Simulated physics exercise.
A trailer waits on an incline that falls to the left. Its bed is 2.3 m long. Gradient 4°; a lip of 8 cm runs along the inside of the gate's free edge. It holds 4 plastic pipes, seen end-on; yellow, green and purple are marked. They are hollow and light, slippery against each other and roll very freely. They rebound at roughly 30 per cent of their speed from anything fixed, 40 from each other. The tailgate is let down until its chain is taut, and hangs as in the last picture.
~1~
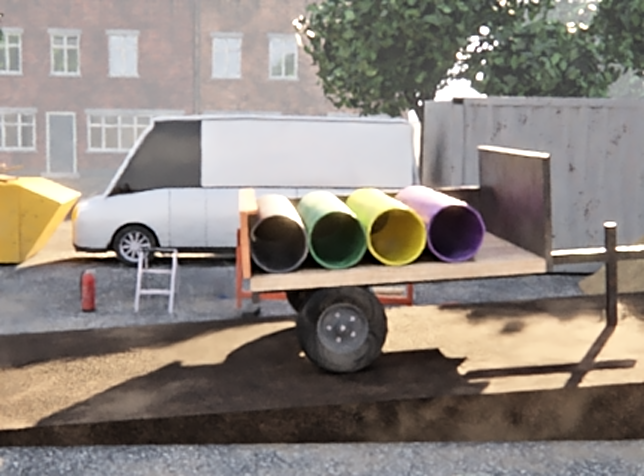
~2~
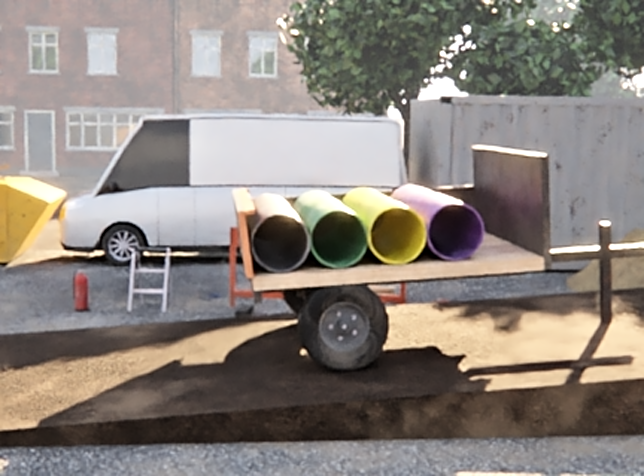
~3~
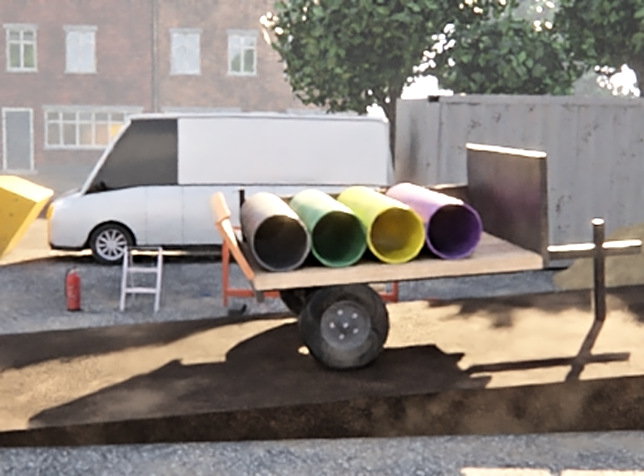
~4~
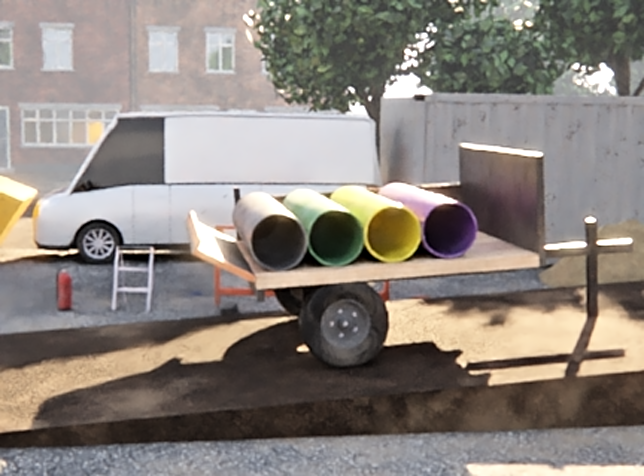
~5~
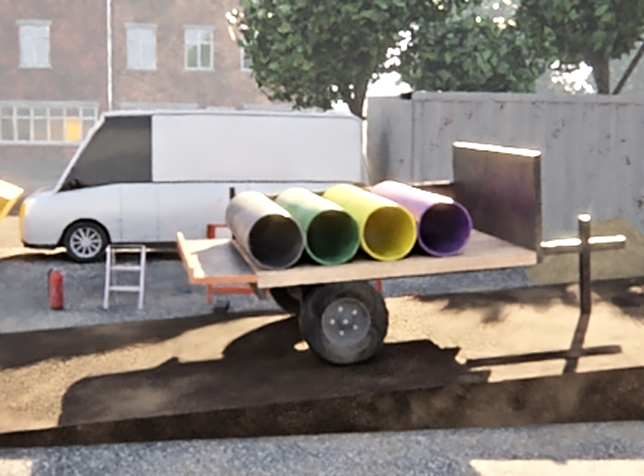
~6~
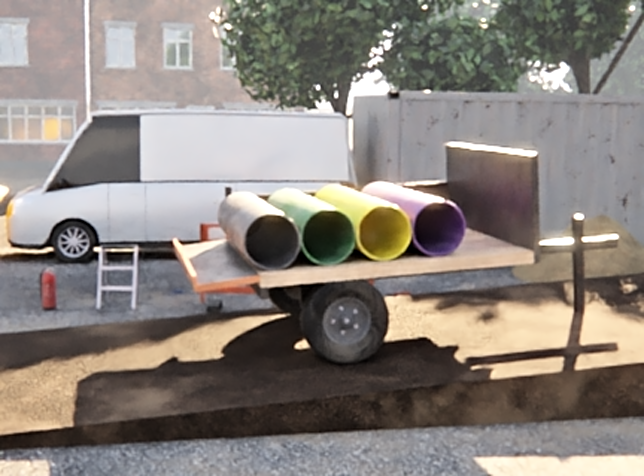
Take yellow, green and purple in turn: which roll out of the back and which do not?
Yellow stays with the vehicle. Green stays with the vehicle. Purple stays with the vehicle.
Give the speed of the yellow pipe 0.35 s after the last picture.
Near 0.3 m/s.
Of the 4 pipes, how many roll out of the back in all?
In all, 0.
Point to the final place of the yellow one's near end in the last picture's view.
At about (317, 238).
Then, 0.3 s past the sixth picture, yellow is on the bed, 95 cm short of the hinge, rolling left; green is on the bed, 50 cm short of the hinge, rolling left; purple is on the bed, 140 cm short of the hinge, rolling left; 0 out so far.
Then, 0.8 s past the sixth picture, yellow is on the bed, 80 cm short of the hinge, rolling left; green is on the bed, 35 cm short of the hinge, rolling left; purple is on the bed, 125 cm short of the hinge, rolling left; 0 out so far.
Then, 1.1 s past the sixth picture, yellow is on the bed, 60 cm short of the hinge, rolling left; green is on the bed, 15 cm short of the hinge, rolling left; purple is on the bed, 110 cm short of the hinge, rolling left; 0 out so far.
Finally (1.6 s after the last picture), yellow is on the bed, 50 cm short of the hinge; green is on the bed, 5 cm short of the hinge; purple is on the bed, 95 cm short of the hinge; 0 out so far.
